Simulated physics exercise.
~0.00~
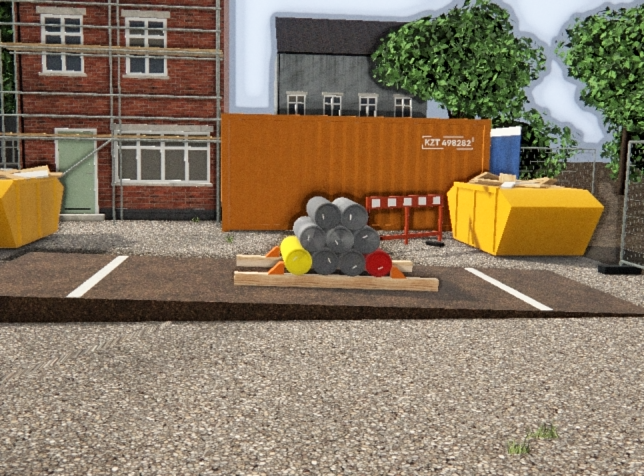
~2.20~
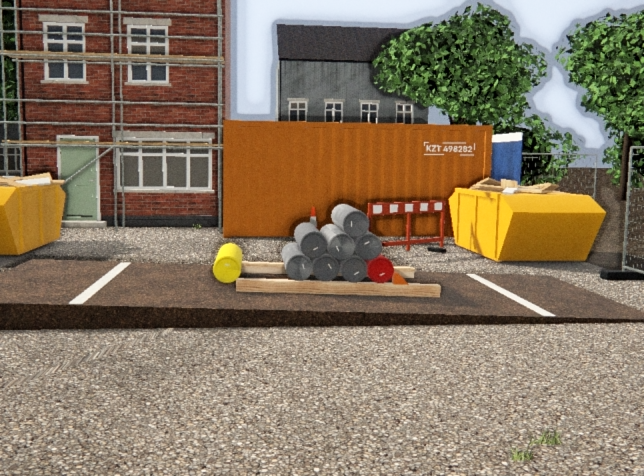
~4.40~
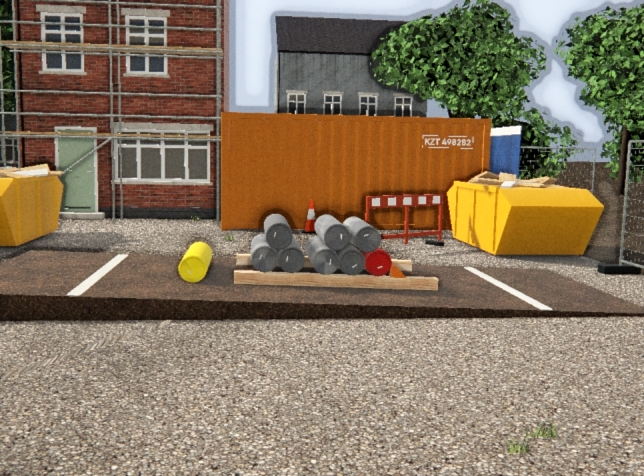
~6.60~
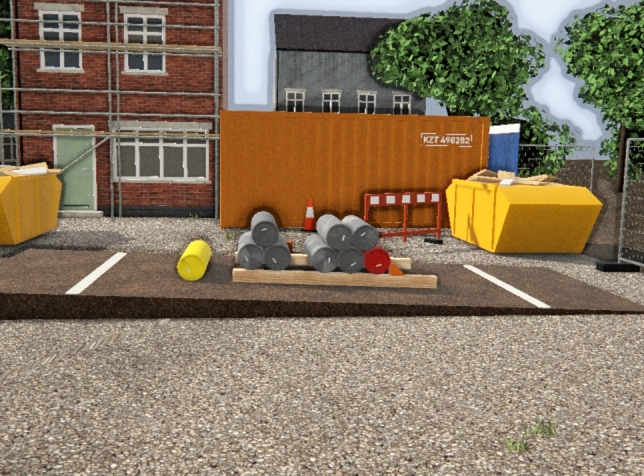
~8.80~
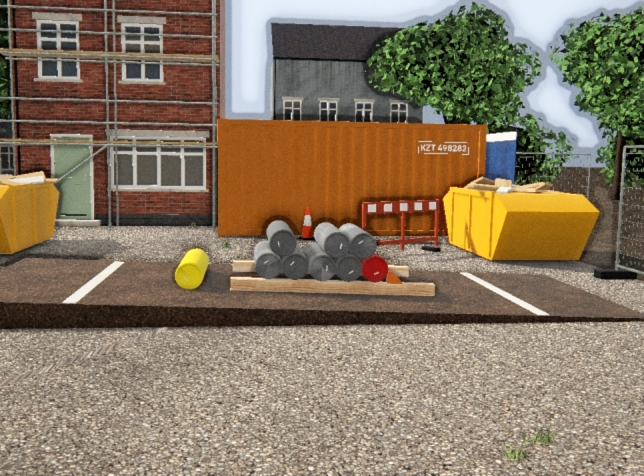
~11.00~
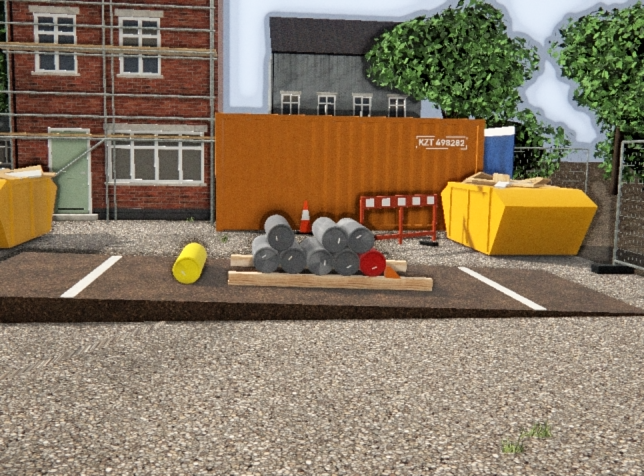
In this clip, a pyramid of grey, yellow and red cylinders on timber bearers slumps as the yellow one rolls off to the left, and the grey ones settle lower; it ends with yellow resting on the pad inside the left line and red still on the bearers.
